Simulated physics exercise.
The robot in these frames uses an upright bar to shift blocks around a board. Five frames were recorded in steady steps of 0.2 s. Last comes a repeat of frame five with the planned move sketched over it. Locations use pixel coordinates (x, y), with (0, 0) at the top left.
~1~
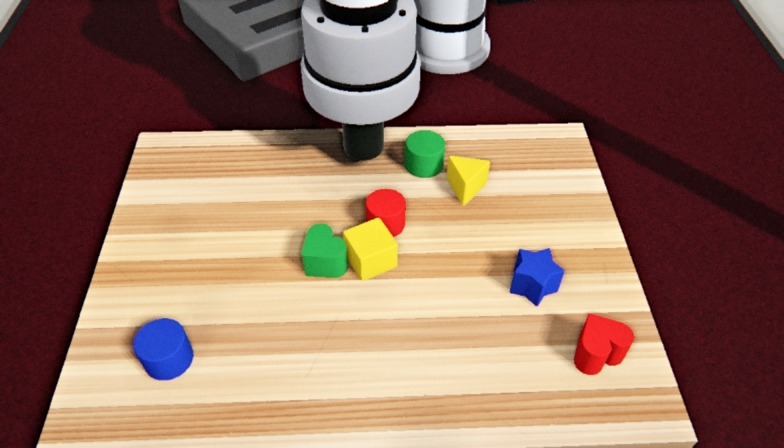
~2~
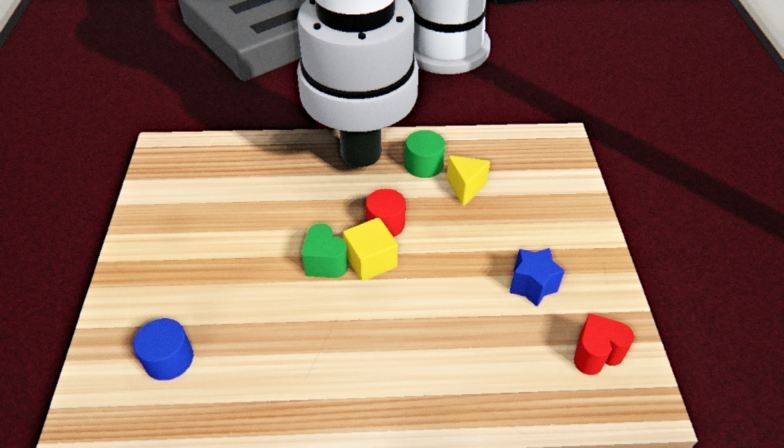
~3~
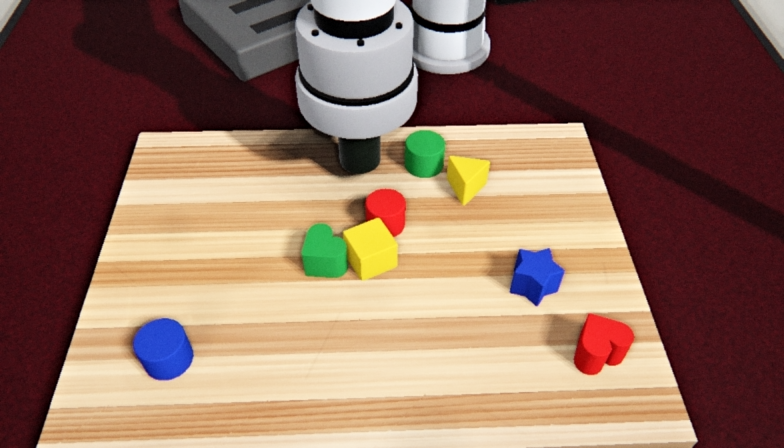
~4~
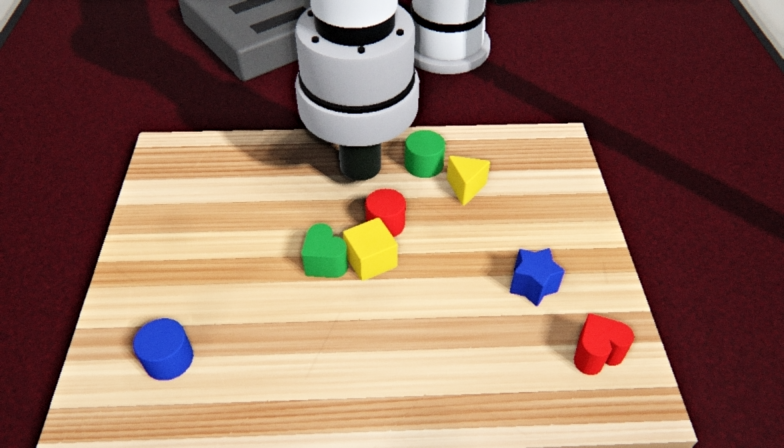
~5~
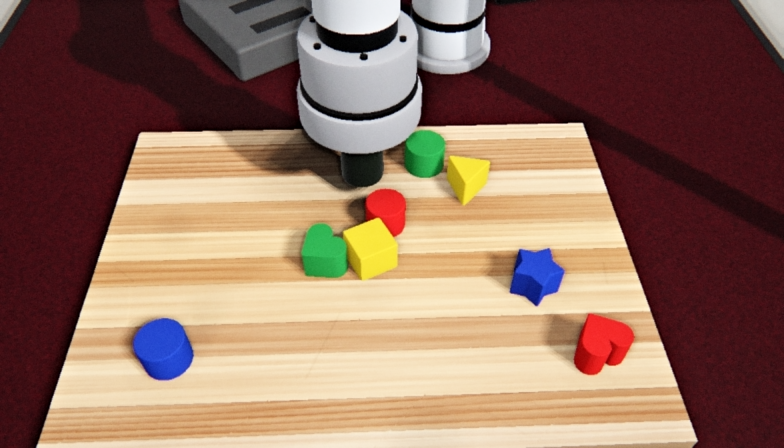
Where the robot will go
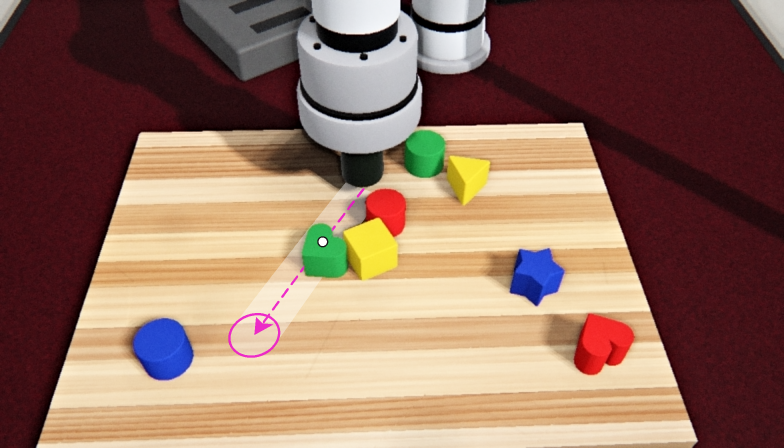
On a striped wooden board over a dark red surface, seen from above at an angle by a still camera, a grey and white robot arm holds a dark upright bar near the far edge. Green, red, yellow and blue blocks sit mid-board and to the right, with a blue round one at left. The bar shifts slightly left, then inches nearer and slightly right, while every block stays still.
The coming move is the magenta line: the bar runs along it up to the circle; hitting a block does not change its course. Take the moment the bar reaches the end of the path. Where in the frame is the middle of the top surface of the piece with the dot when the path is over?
Around (317, 287).
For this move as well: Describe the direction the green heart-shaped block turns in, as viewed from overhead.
From the top, the block rotates counterclockwise.
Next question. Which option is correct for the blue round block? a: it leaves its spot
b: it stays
The answer is b.
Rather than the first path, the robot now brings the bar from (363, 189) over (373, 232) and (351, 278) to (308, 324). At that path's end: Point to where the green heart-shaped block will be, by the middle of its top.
If I read the scene right, the answer is (302, 254).
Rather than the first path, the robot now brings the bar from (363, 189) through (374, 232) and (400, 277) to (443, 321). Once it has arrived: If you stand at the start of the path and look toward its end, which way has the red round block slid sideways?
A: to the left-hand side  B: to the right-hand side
The answer is A.
Path on the board, from (363, 189) directly to (254, 335); the dot is on the green heart-shaped block.
On the path given first. One third of the way, bar (329, 218); green heart-shaped block (322, 245).
Two thirds of the way, bar (292, 266); green heart-shaped block (317, 281), turned 95° anticlockwise.
At the end, bar (250, 321); blue round block in place; green heart-shaped block (317, 287), turned 120° anticlockwise; red round block in place.
